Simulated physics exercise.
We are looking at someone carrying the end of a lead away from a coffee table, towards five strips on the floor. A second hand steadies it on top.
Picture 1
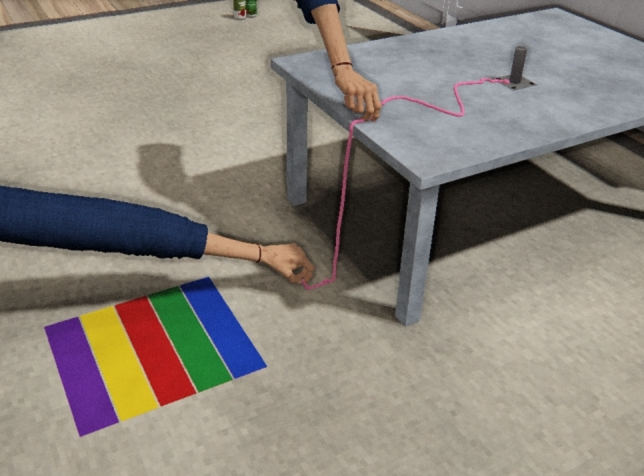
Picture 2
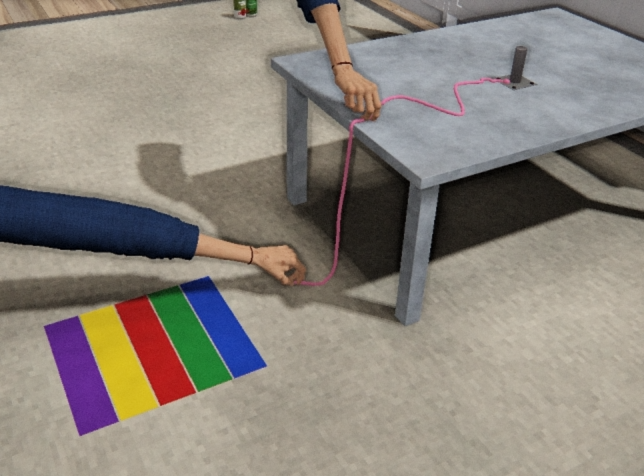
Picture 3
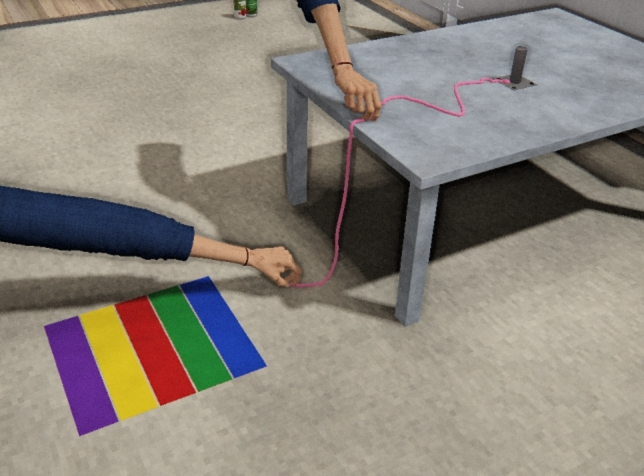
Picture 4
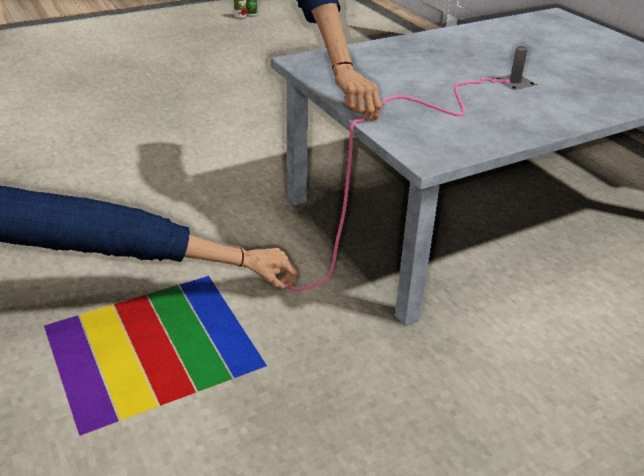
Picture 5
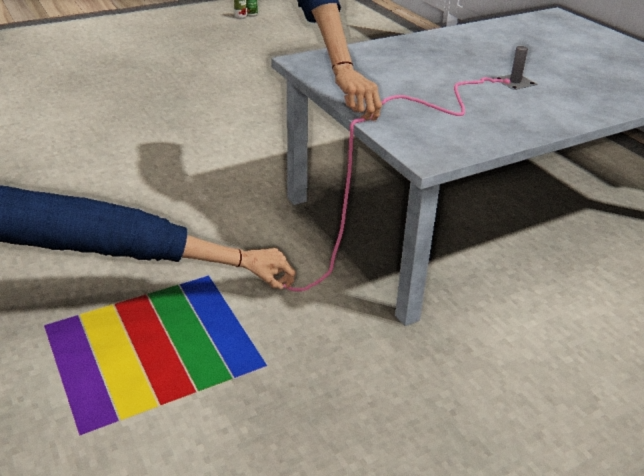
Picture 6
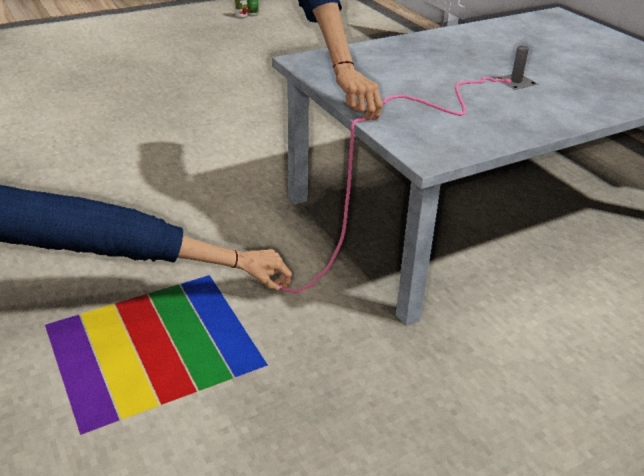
We see one hand holding a pink cord at the edge of a grey table while another, low over the floor, draws the cord's end slightly left, towards five coloured strips, the movement small and slowing.
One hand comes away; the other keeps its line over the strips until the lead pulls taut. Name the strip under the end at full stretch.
Over purple.
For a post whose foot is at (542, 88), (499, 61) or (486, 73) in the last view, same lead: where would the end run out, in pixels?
Near (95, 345), (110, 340) and (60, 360).
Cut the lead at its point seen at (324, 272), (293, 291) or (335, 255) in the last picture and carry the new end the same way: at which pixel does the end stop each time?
Near (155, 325), (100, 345) and (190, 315).
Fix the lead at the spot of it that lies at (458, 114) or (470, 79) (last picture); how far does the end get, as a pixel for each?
Try by try, around (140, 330) and (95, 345).
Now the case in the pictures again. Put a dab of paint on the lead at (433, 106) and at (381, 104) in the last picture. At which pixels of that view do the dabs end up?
At (376, 116), then (319, 149).
A little later, end near (154, 328); over red.
Next, end near (106, 343); over yellow.
When it is tight, end near (76, 353); over purple. The end stops over the purple strip.
